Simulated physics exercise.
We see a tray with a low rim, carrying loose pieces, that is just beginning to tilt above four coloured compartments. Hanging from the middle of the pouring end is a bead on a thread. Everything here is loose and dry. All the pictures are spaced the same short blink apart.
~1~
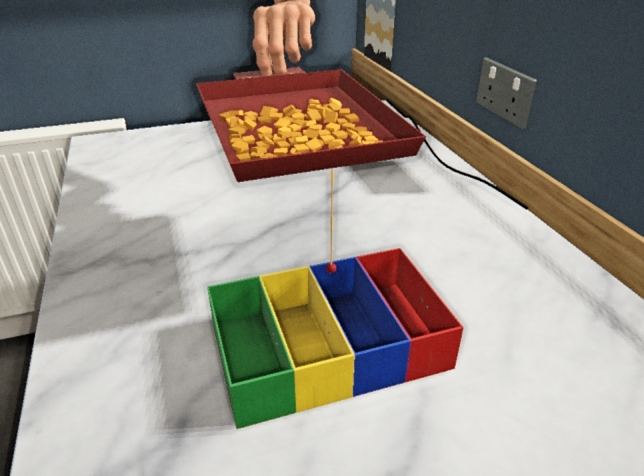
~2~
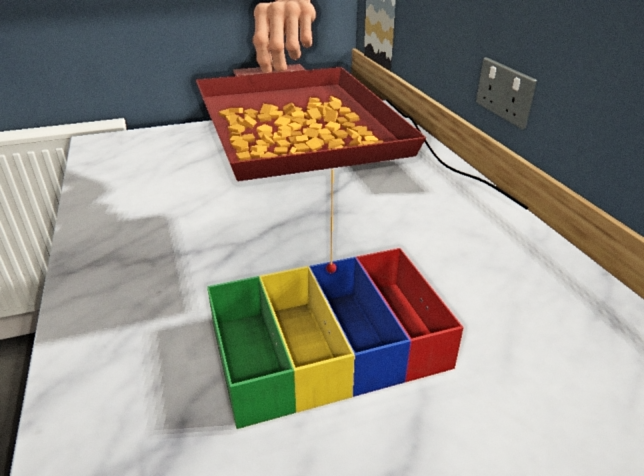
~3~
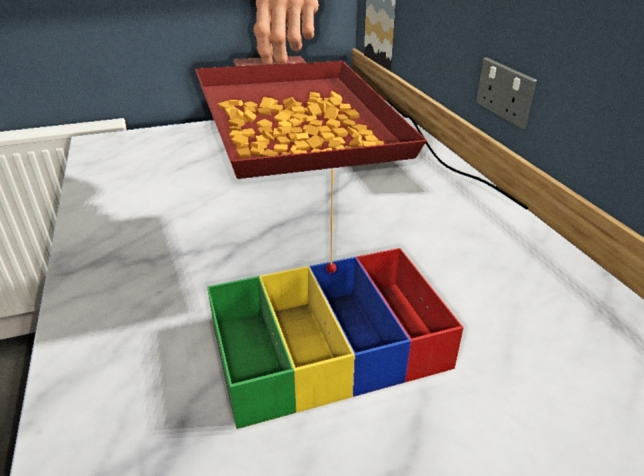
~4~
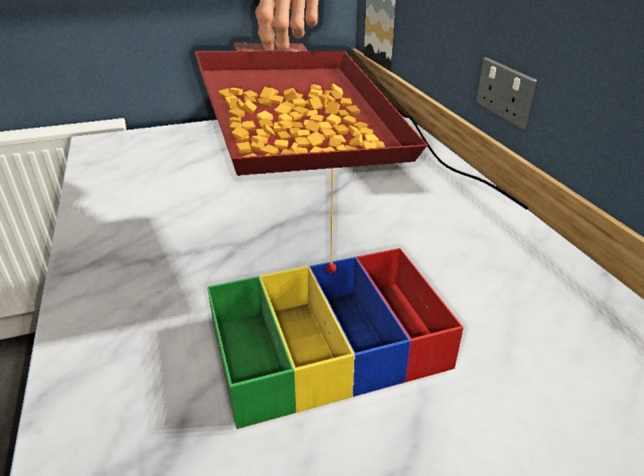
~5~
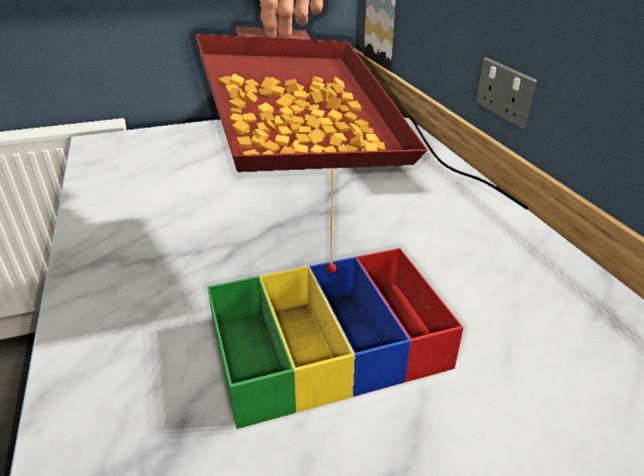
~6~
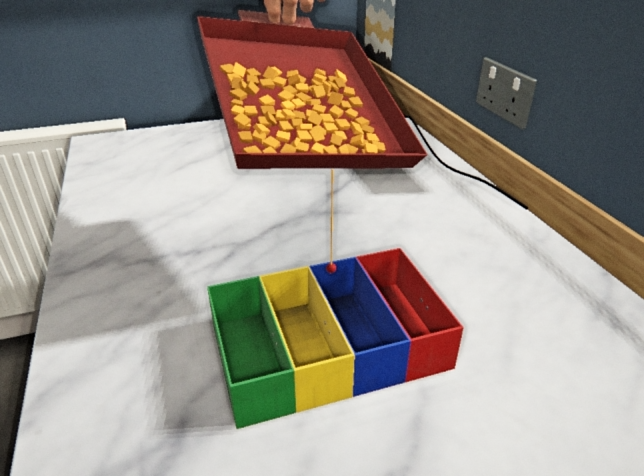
A dark red tray of small orange-yellow crackers, gripped at its far edge by a hand, is seen from above and in front over a white marbled worktop in a blue-walled room. Below it sit green, yellow, blue and red compartments, left to right, with a red bead hanging on a thread. Level at first, the tray slowly tilts, its back rising, while the camera stays still.
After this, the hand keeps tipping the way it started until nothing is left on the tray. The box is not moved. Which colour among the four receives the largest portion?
Red.
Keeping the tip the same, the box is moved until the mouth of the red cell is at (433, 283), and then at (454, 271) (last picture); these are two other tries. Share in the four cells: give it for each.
First try: Around 100 percent; second try: Around 100 percent.
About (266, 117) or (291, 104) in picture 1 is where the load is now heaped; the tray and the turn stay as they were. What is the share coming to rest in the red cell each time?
Near 80 per cent and near 80 per cent.
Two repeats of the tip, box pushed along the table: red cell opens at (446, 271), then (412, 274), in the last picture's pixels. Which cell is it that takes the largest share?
First try: The blue one. Second try: The red cell.
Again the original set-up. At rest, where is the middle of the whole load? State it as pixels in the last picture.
At about (398, 315), give or take.
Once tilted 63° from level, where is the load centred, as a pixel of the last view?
Roughly at (351, 122).
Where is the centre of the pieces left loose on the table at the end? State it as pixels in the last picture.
The centre sits close to (463, 310).
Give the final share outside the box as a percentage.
About 10 %.
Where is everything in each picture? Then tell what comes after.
In the first picture, corners of the pouring end at (236, 160) and (418, 135), level; middle of the load at (308, 134), small crackers; bead on its thread at (331, 268); green cell at (264, 395); yellow cell at (324, 380); blue cell at (381, 365); red cell at (434, 351).
In the second picture, corners of the pouring end at (236, 159) and (418, 136), level; middle of the load at (309, 133).
In the third picture, corners of the pouring end at (236, 157) and (419, 139), tipped barely, lowest at the right corner; middle of the load at (309, 129).
In the fourth picture, corners of the pouring end at (238, 154) and (420, 143), tipped a little, lowest at the right corner; middle of the load at (309, 125).
In the fifth picture, corners of the pouring end at (239, 152) and (420, 147), tipped a little, lowest at the right corner; middle of the load at (310, 120).
In the sixth picture, corners of the pouring end at (241, 149) and (420, 151), tipped clearly, lowest at the right corner; middle of the load at (312, 115); green cell at (264, 395); yellow cell at (324, 380); blue cell at (381, 365); red cell at (434, 351).
Soon after the last picture, tray tipped steeply; all on the tray.
A little later, tray tipped past a quarter turn; most on the tray; a small part in the red cell; a stray few in the blue cell; a small part falling or outside the box.
Later still, tray tipped past a quarter turn; most in the red cell; a small part in the blue cell; a small part falling or outside the box.
At rest, tray tipped past a quarter turn; most in the red cell; a small part in the blue cell; none in the green cell; none in the yellow cell; a small part outside the box.
